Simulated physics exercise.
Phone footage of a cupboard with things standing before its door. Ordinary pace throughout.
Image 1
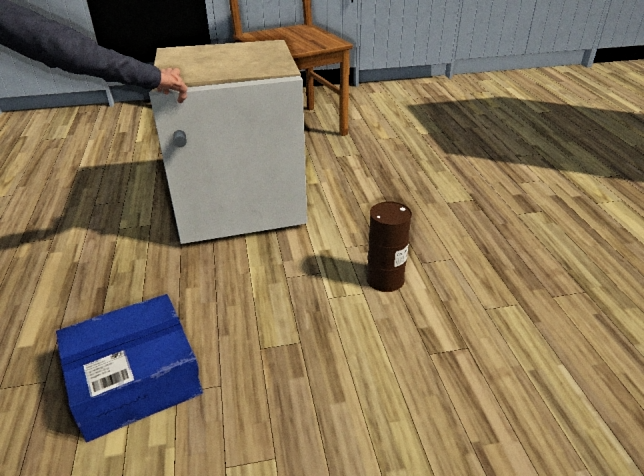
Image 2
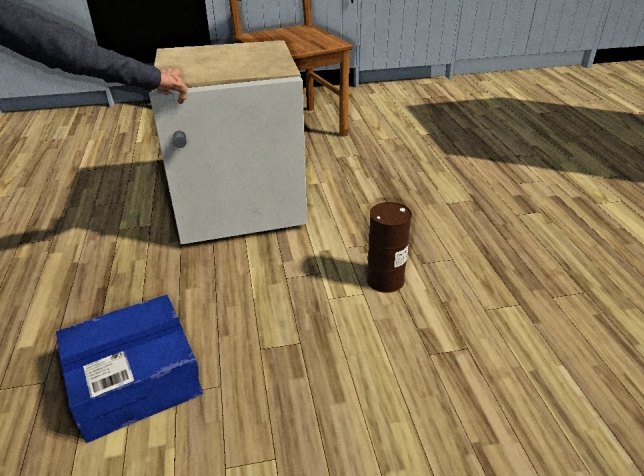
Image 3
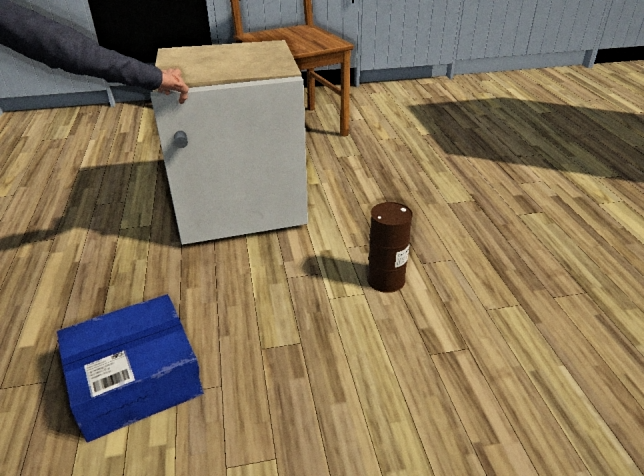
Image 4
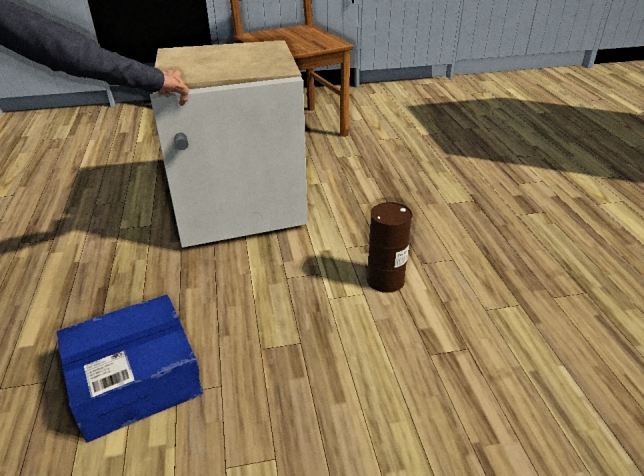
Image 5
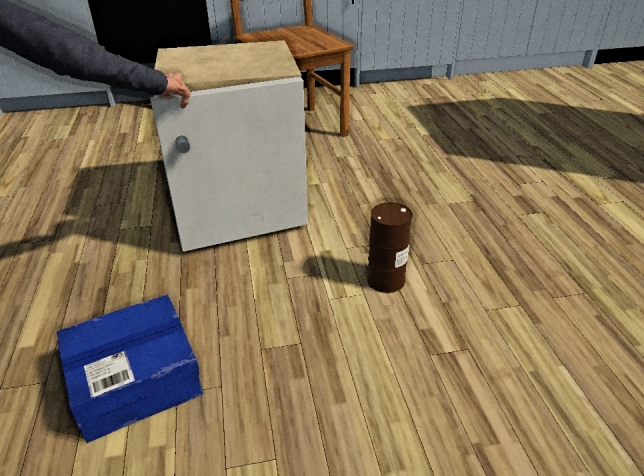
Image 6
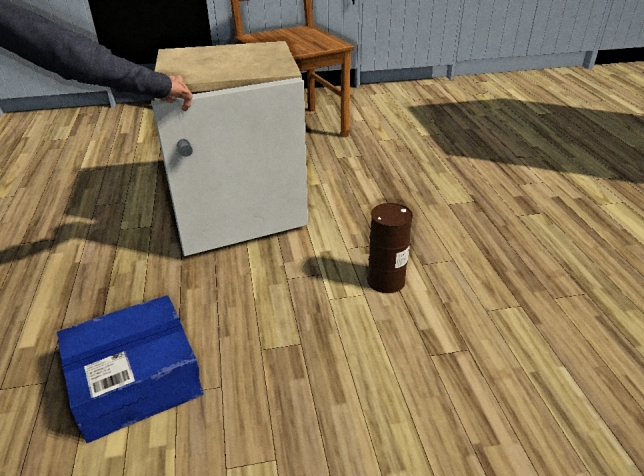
On a wood-plank floor in a room with pale panelled walls, a hand reaches in from the left and rests at the top edge of a small white cupboard's door, barely moving at first. The door then swings slightly outward with the hand, while the blue parcel and brown canister stay still.
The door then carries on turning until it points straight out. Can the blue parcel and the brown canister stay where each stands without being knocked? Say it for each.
Most likely the blue parcel stays safe; most likely the brown canister stays safe.
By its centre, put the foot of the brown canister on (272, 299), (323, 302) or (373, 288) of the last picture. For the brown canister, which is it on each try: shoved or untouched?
Taking the spots in the order given, the brown canister takes a hit; takes a hit; goes unhit.
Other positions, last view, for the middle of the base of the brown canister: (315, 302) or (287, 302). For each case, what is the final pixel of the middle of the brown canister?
I'd expect it to end near (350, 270) and near (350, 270), respectively.
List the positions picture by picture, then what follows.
The first picture shows door 4° open; blue parcel (130, 362); brown canister (388, 248); door (238, 168).
The second picture shows door 4° open; brown canister (388, 248); door (238, 168).
The third picture shows door 4° open; blue parcel (130, 362); door (239, 169).
The fourth picture shows door 6° open; brown canister (389, 248); door (239, 170).
The fifth picture shows door 9° open; blue parcel (130, 363); door (240, 172).
The sixth picture shows door 13° open; blue parcel (130, 363); brown canister (389, 249); door (242, 174).
Then, 0.76 s after the last picture, door 42° open; blue parcel at rest near (130, 363); brown canister at rest near (389, 249).
Then, 1.68 s after the last picture, door 78° open; blue parcel at rest near (130, 363); brown canister at rest near (389, 249).
At rest, the blue parcel stays untouched, near (130, 363); the brown canister stays untouched, near (389, 249).
